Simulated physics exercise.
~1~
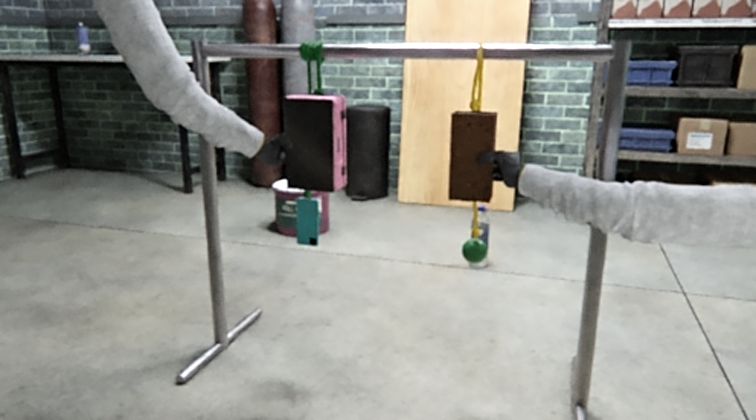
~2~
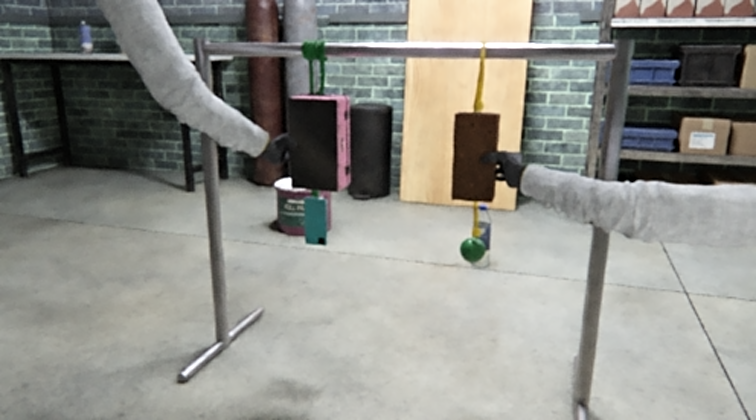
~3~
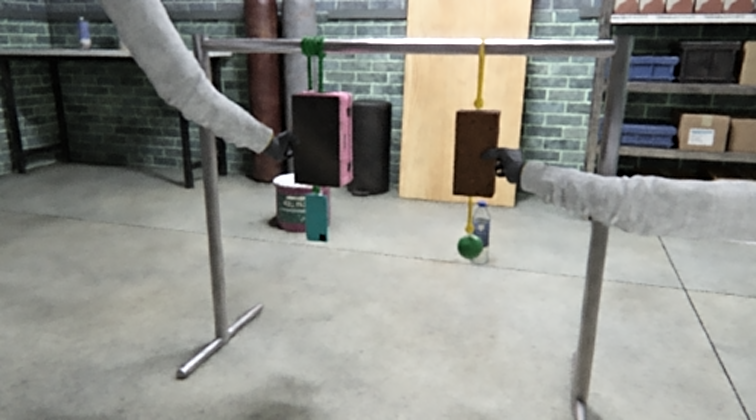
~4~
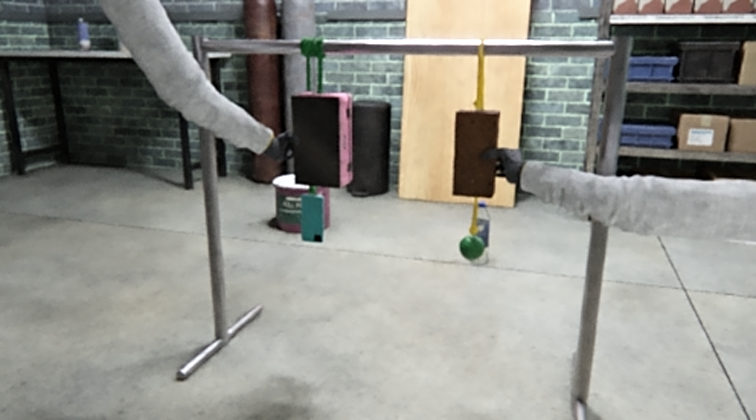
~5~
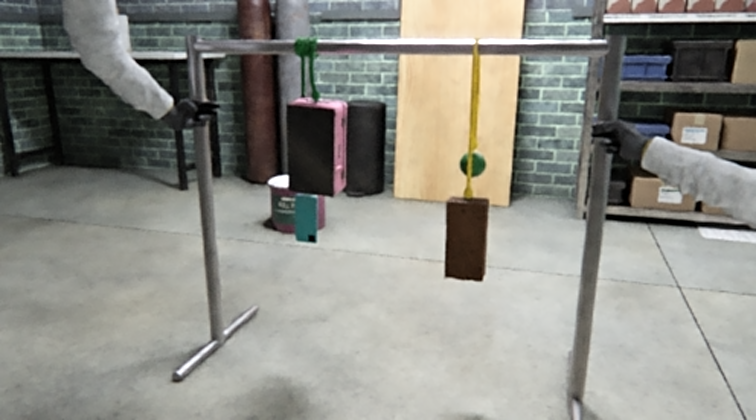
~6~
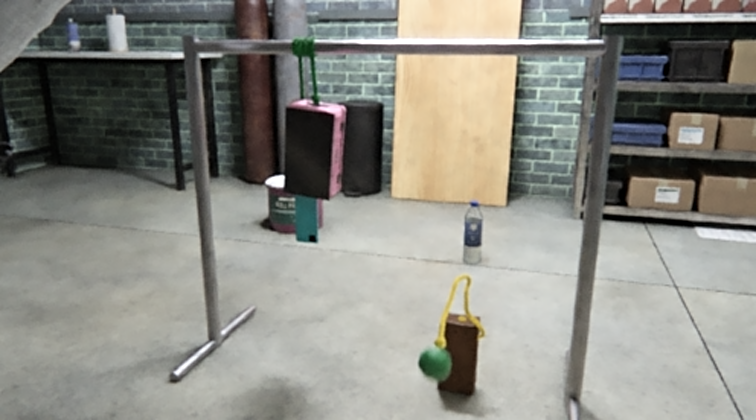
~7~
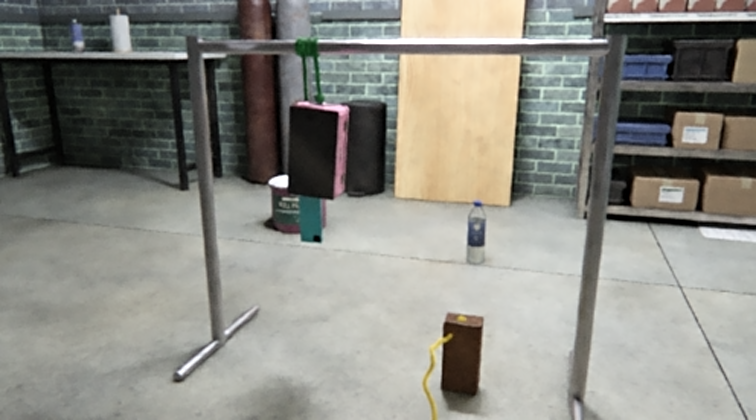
Brick on a yellow rope dropping to the floor after gloved hands let go, while the pink case stays hanging from the bar.
